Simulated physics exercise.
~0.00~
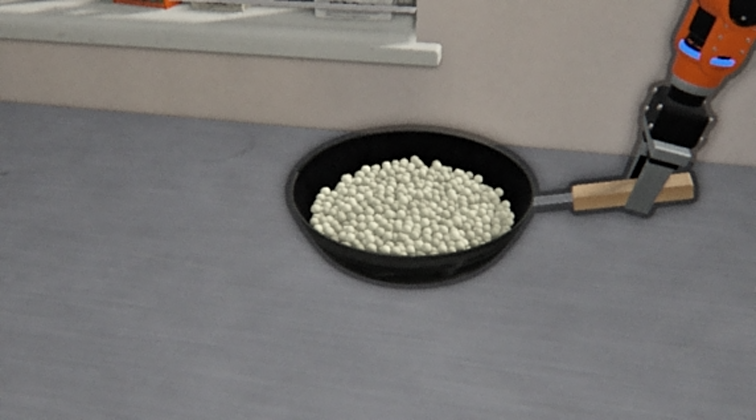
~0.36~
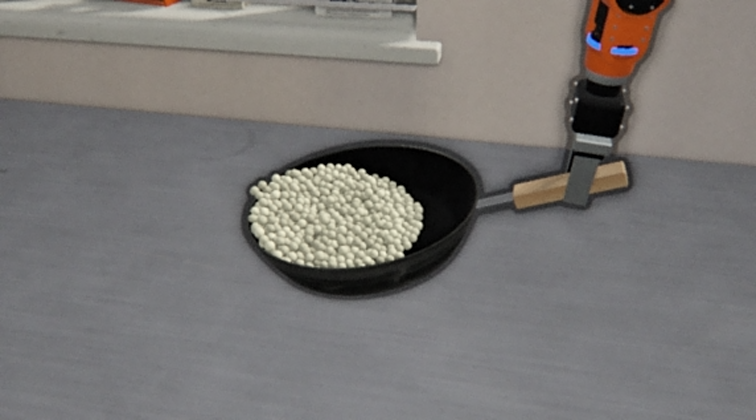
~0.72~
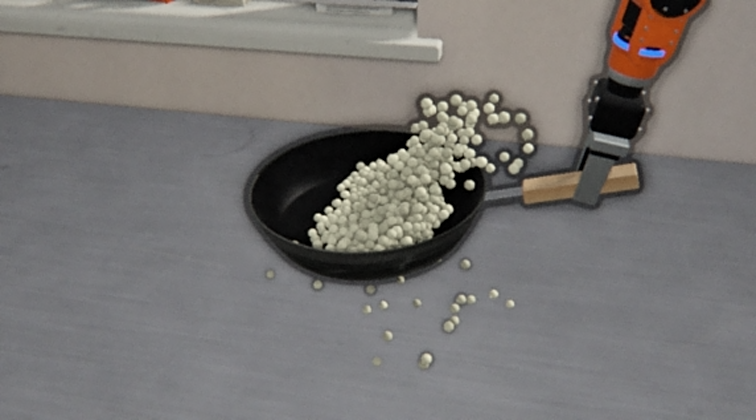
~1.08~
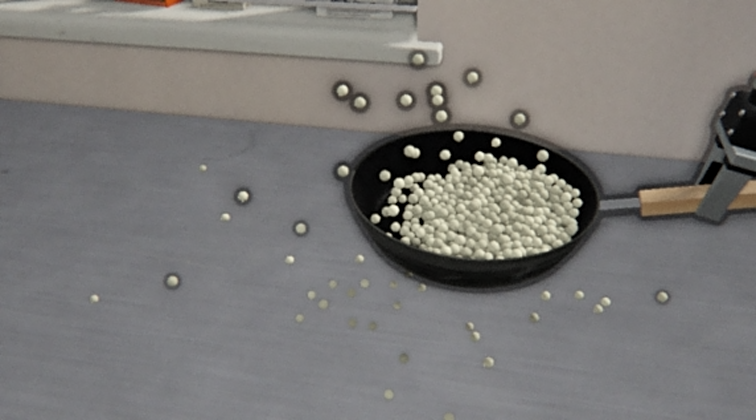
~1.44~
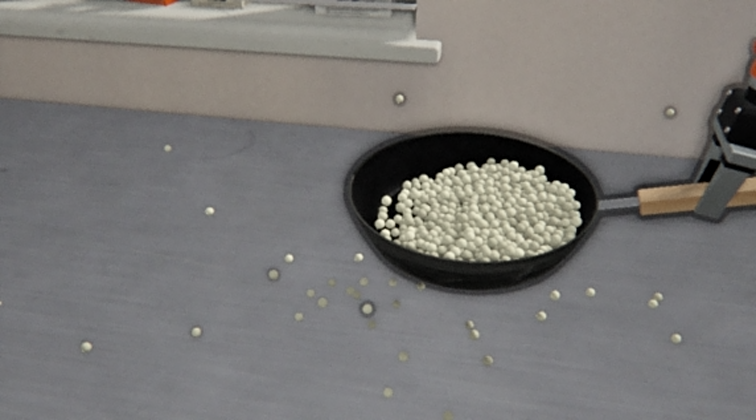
A black frying pan with a wooden handle, heaped with small whitish beads, is held at the right by an orange and black robot gripper on a grey tabletop, seen from slightly above, with a pale wall and white window ledge behind. The gripper moves the pan left, and the beads bunch toward its left side. They then surge up toward the handle, and some spill over the rim. The pan swings right, scattering more beads into the air and across the table. Finally it sits level and still, mostly full, while a few stray beads remain airborne and others dot the table.
